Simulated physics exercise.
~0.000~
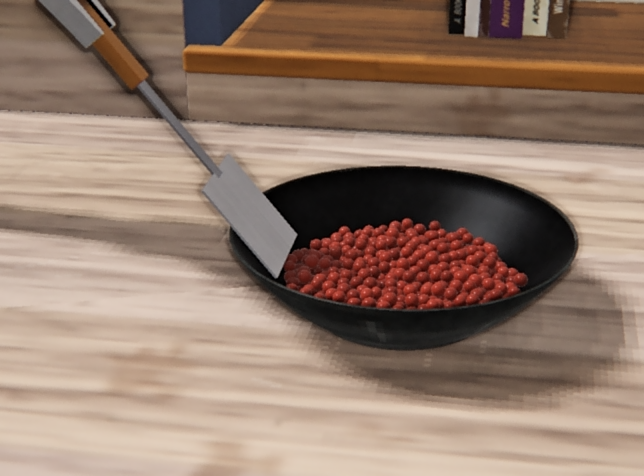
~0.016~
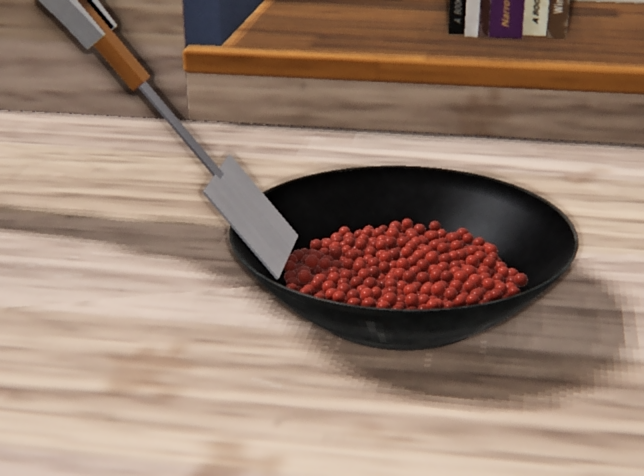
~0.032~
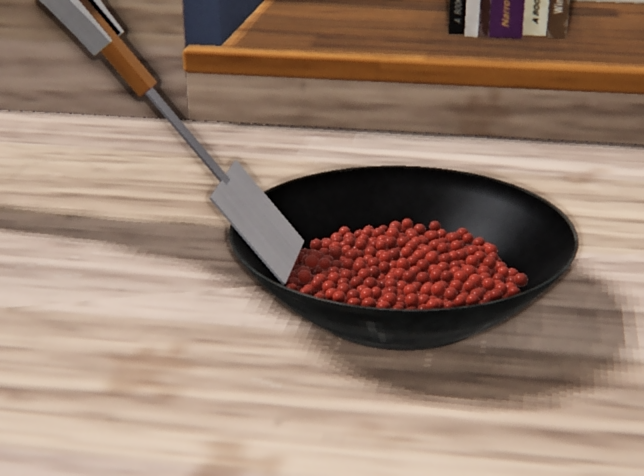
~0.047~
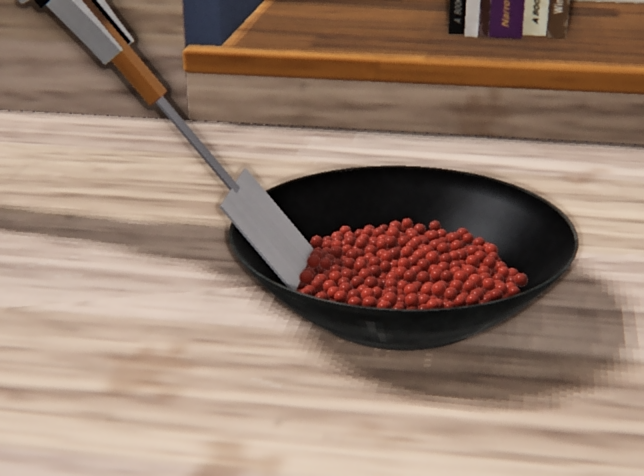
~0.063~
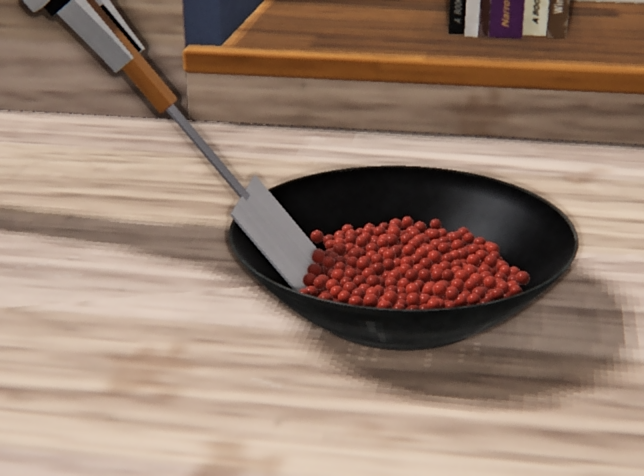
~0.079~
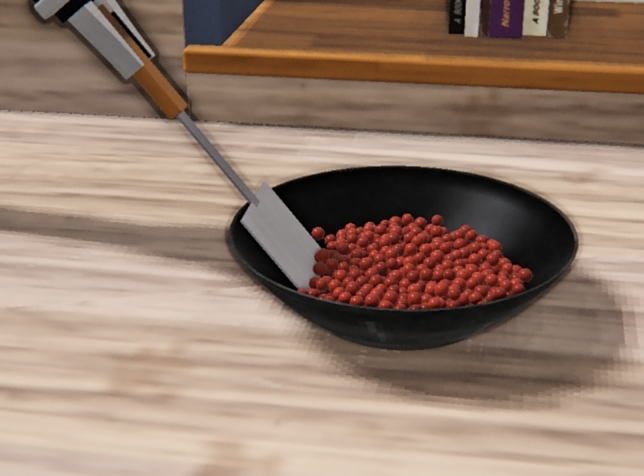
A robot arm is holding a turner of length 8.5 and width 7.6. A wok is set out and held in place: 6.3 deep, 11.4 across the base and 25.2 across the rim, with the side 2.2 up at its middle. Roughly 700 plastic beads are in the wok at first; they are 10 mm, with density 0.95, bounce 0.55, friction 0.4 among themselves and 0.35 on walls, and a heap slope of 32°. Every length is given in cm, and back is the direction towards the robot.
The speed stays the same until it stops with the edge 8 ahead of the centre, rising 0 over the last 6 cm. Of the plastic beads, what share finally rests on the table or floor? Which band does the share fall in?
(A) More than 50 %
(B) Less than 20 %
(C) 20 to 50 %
Less than 20 %.
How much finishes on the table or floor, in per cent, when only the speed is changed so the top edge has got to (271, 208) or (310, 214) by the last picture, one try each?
About 20 and 45 percent.
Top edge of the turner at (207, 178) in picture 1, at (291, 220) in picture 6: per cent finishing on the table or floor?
Some 35 per cent.
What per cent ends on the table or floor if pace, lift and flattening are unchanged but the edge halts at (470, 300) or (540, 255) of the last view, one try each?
About 0 and 30 per cent.
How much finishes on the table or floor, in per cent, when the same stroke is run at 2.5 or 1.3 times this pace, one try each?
Around 45 per cent and around 15 per cent.
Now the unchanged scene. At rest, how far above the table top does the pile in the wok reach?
Height at rest: Roughly 7.5 cm.
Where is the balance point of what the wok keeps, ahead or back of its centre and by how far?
It sits some 4.0 centimetres ahead of centre.
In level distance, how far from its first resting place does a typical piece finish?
Level distance of roughly 4 cm.
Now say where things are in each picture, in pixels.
The first picture shows turner top edge at (215, 171), sloping 51°; upper third of the load around (401, 270), from x 290 to 520, top at y 225; 700 in the wok.
The second picture shows turner top edge at (217, 172), sloping 51°; upper third of the load around (401, 270), from x 290 to 520, top at y 225.
The third picture shows turner top edge at (223, 178), sloping 51°; upper third of the load around (401, 271), from x 290 to 520, top at y 225.
The fourth picture shows turner top edge at (233, 187), sloping 51°; upper third of the load around (400, 271), from x 290 to 520, top at y 225.
The fifth picture shows turner top edge at (243, 194), sloping 51°; upper third of the load around (400, 271), from x 295 to 525, top at y 220.
The sixth picture shows turner top edge at (253, 200), sloping 51°; upper third of the load around (409, 271), from x 300 to 525, top at y 220; 700 in the wok.
By 0.19 s, sloping 51°, highest piece 5 above the table; 700 in the wok.
By 0.30 s, sloping 51°, highest piece 6 above the table; 700 in the wok.
By 0.55 s, sloping 51°, highest piece 8 above the table; 641 in the wok, 55 on the table or floor, 4 on the blade or in flight.
By 1.60 s, sloping 51°, highest piece 7 above the table; 639 in the wok, 61 on the table or floor.
Final count, 639 in the wok, 61 on the table or floor. That is 9 % on the table or floor.
